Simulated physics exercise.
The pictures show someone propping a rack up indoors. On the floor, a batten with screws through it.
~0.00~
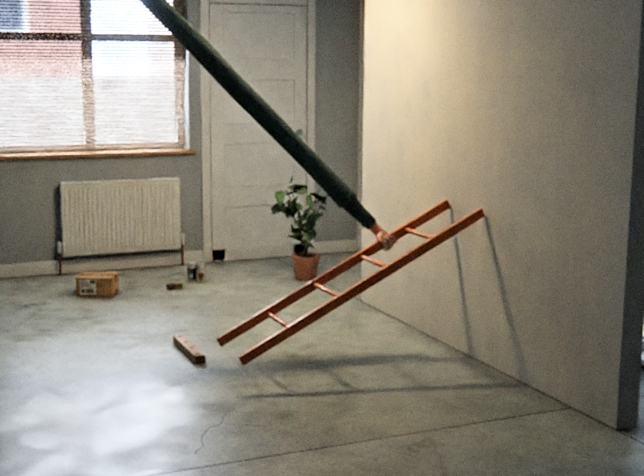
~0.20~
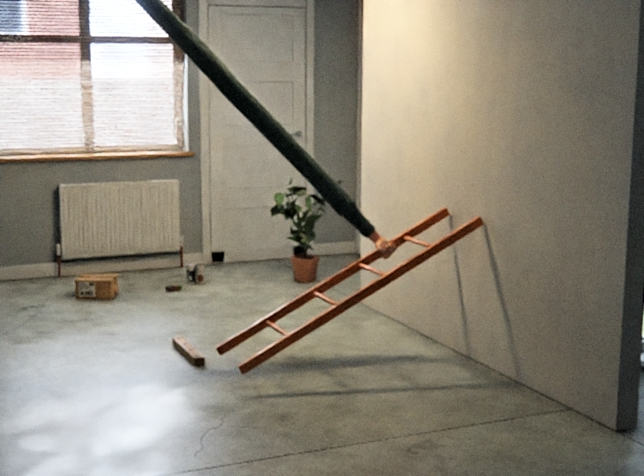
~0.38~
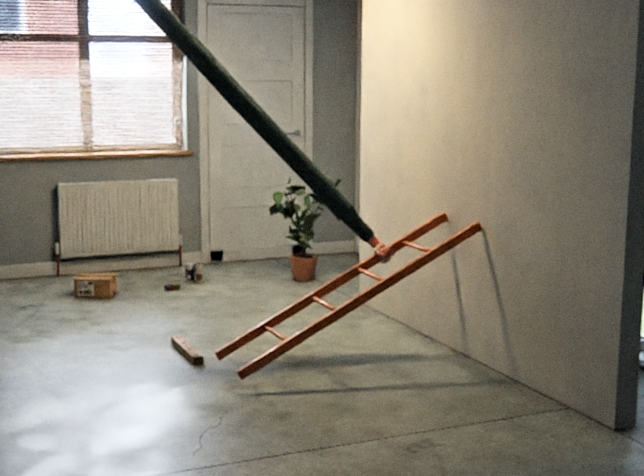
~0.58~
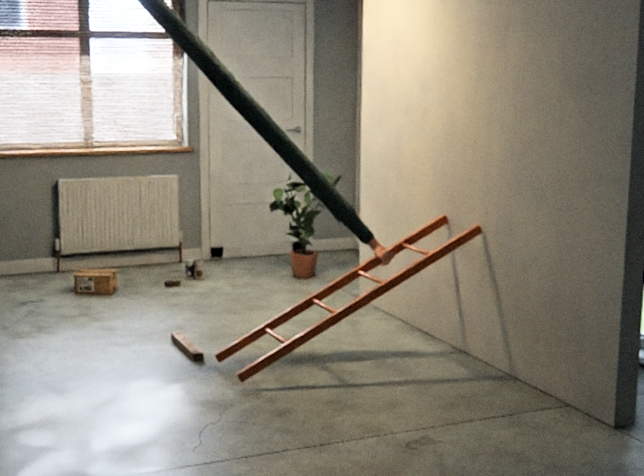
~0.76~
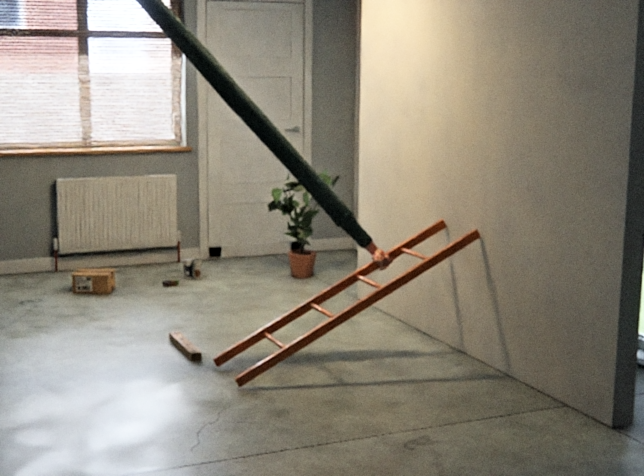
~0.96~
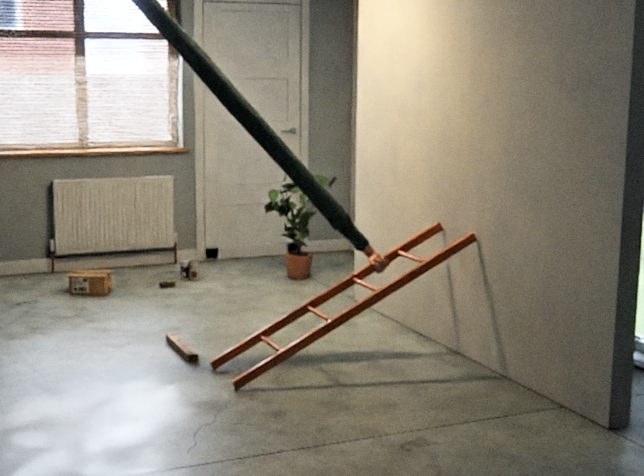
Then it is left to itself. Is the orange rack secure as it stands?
The orange rack gives way at the feet.
After 1.18 s, orange rack turned 7° from its first pose near (339, 315).
After 1.28 s, orange rack turned 17° from its first pose near (333, 339).
In the end (2.2 s), the orange rack slides out and falls, near (330, 362).
